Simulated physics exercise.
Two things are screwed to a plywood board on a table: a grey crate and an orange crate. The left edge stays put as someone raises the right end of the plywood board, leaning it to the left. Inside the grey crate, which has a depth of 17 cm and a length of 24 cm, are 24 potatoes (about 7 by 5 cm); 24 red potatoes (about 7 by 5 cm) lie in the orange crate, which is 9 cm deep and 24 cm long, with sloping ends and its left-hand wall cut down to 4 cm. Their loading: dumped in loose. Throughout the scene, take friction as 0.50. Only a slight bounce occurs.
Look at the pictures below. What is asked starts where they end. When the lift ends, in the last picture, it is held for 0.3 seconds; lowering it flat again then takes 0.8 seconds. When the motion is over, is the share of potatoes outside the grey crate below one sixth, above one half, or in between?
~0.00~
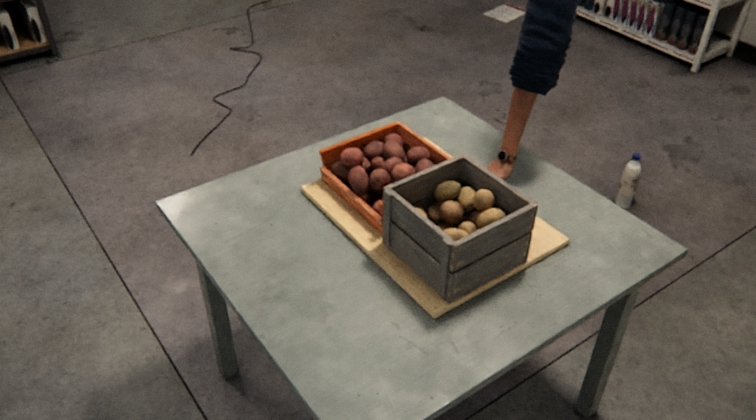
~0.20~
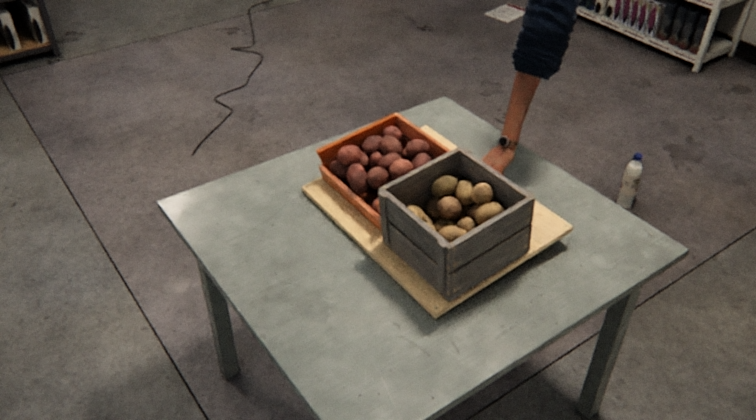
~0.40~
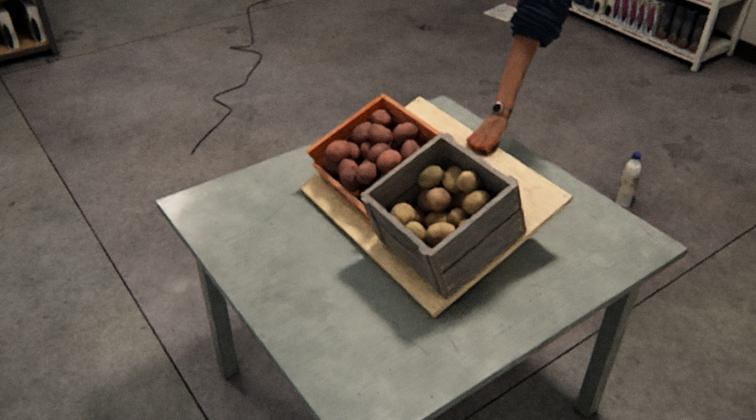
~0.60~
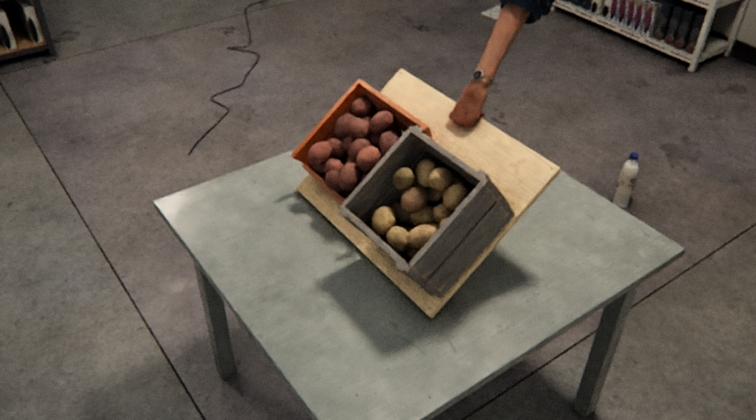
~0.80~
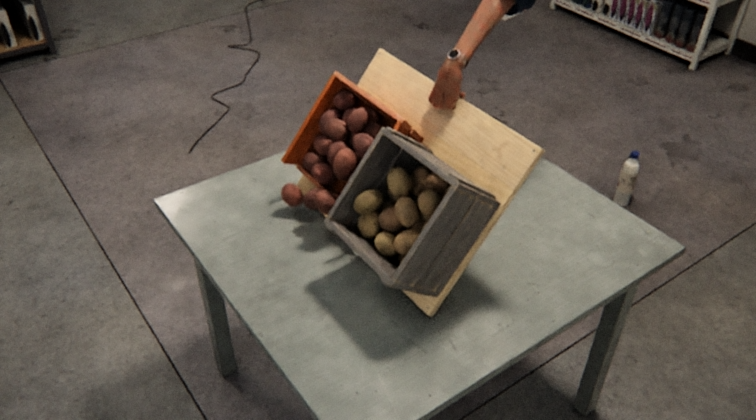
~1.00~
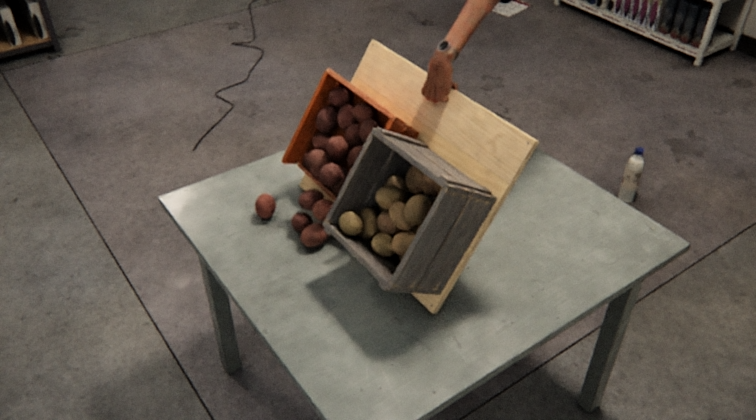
The spill is smaller than a sixth.
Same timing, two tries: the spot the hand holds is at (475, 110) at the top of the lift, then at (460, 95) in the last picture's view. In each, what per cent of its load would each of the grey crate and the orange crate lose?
The grey crate would lose 0 per cent in the first try and 0 per cent in the second, the orange crate 20 and then 30 per cent.
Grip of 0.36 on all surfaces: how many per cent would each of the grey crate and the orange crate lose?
Grey crate 0, orange crate 40 per cent.
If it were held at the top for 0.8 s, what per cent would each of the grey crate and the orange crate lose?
Grey crate 0%, orange crate 30%.
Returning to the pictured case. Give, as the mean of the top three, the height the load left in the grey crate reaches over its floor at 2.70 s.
Near 13 centimetres, I'd say.
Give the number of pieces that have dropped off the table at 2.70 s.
Around 1, roughly.
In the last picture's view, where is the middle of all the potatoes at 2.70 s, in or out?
They're centred near (453, 237).
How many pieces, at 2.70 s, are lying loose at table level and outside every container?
Near 8, give or take.
After 1.27 s, tilt 56°; the grey crate has all 24 and the orange crate is down by 8 of 24.
After 1.61 s, tilt 37°; the grey crate has all 24 and the orange crate is down by 8 of 24.
After 2.09 s, tilt 0°; the grey crate has all 24 and the orange crate is down by 8 of 24.
When it is over (at 2.70 s), the grey crate has all 24 and the orange crate is down by 8 of 24. Asked share, 0 of 24, 0 per cent.
